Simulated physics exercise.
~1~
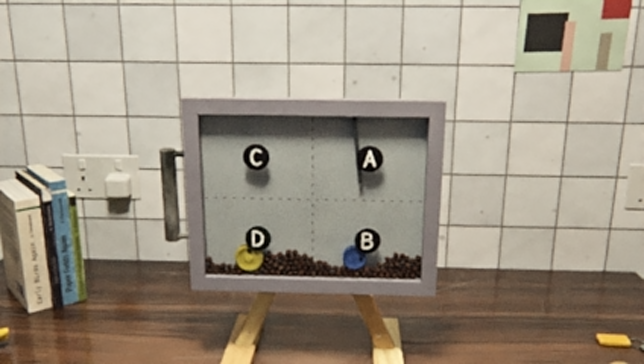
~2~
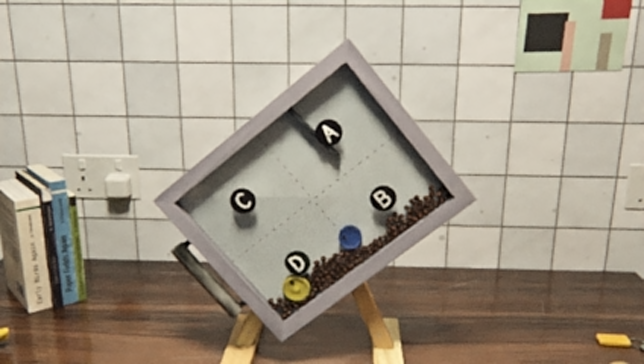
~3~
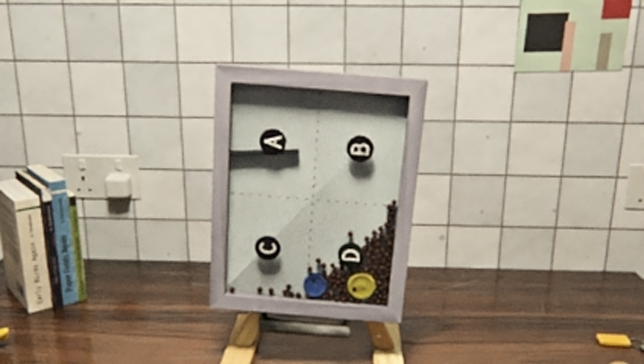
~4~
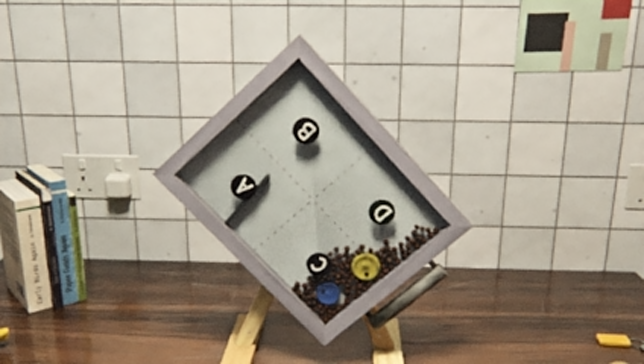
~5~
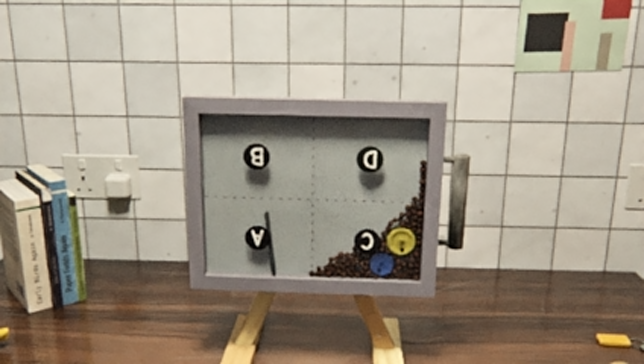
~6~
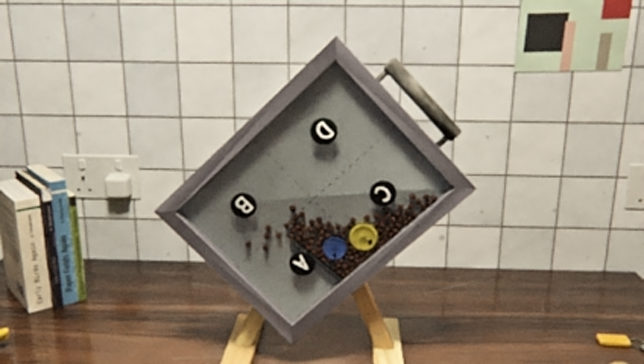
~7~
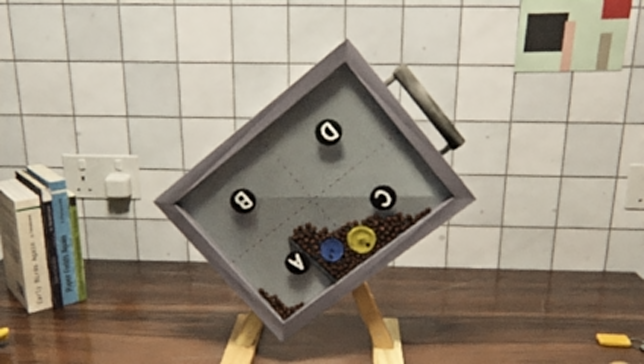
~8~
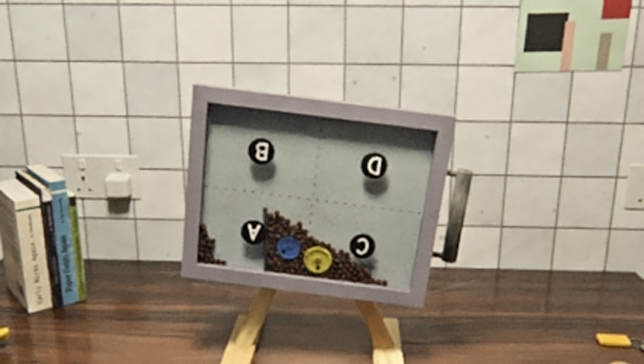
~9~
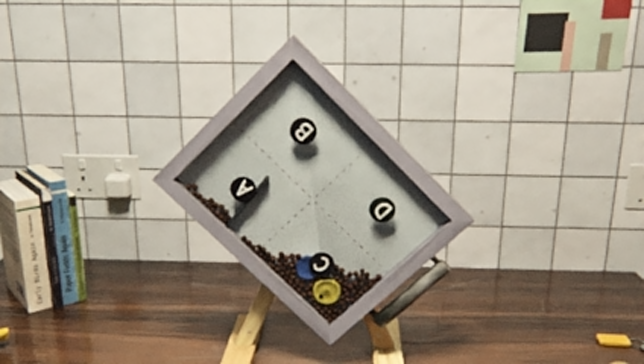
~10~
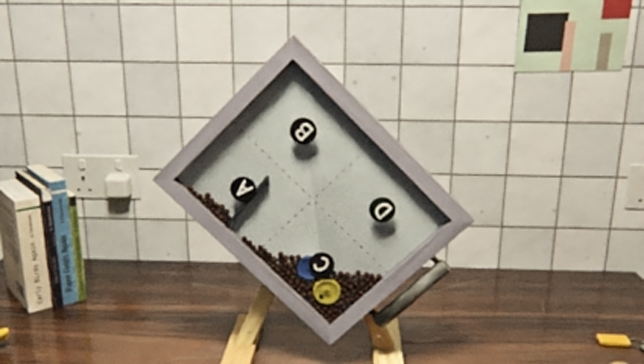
Framed box of dark beads turning anticlockwise past upside down, then swinging partway back, blue and yellow discs settling by C.
